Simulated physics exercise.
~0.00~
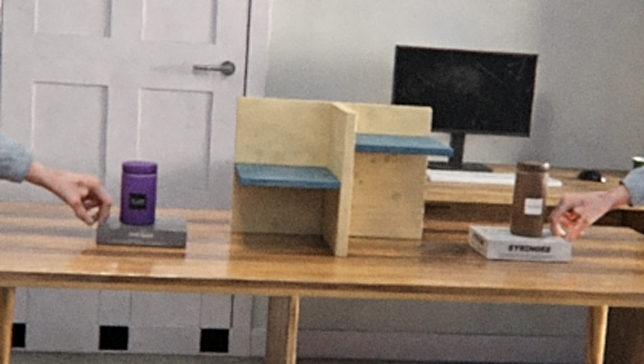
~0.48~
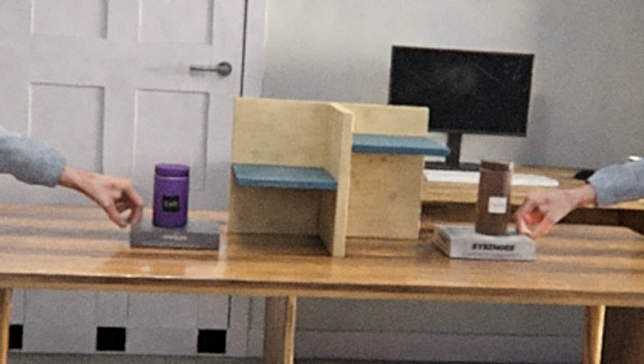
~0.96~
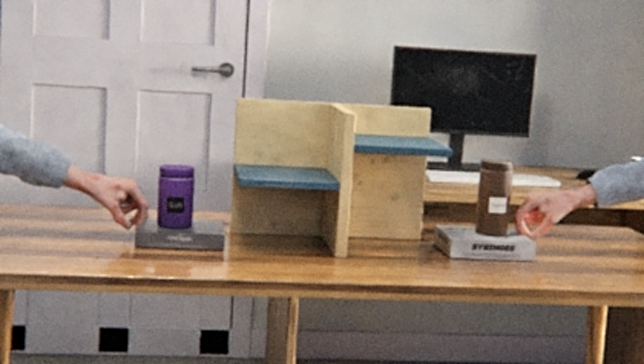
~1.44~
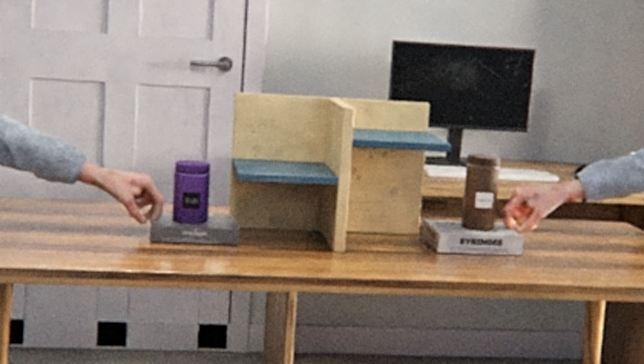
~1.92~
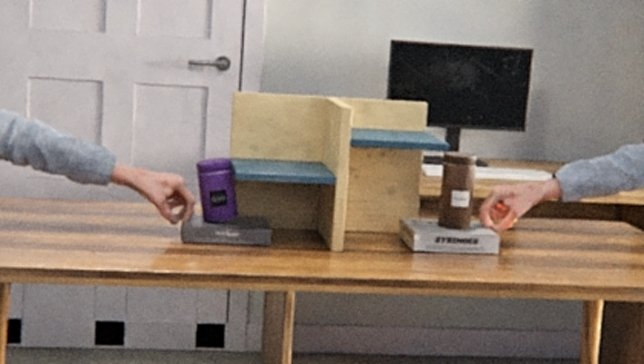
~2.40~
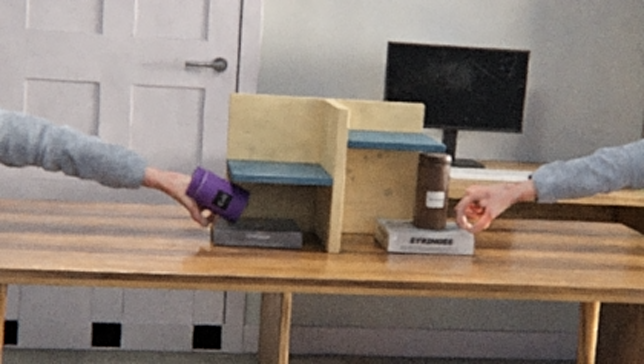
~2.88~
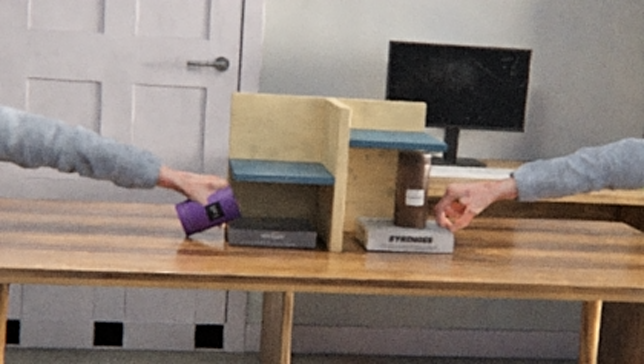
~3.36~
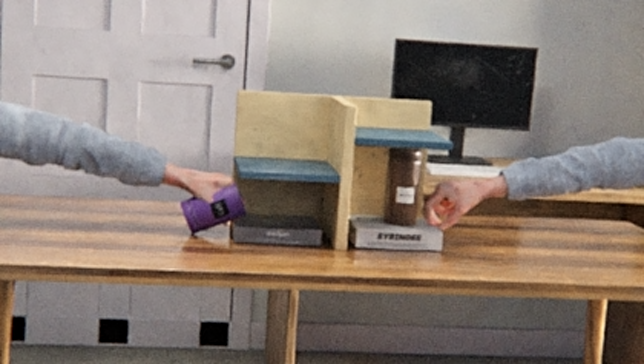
In the video, two hands slide a grey packet carrying a purple jar and a white box carrying a brown jar inward toward a wooden rack with blue shelves. The purple jar strikes the left shelf and tips onto its side, while the brown jar passes upright beneath the right shelf.
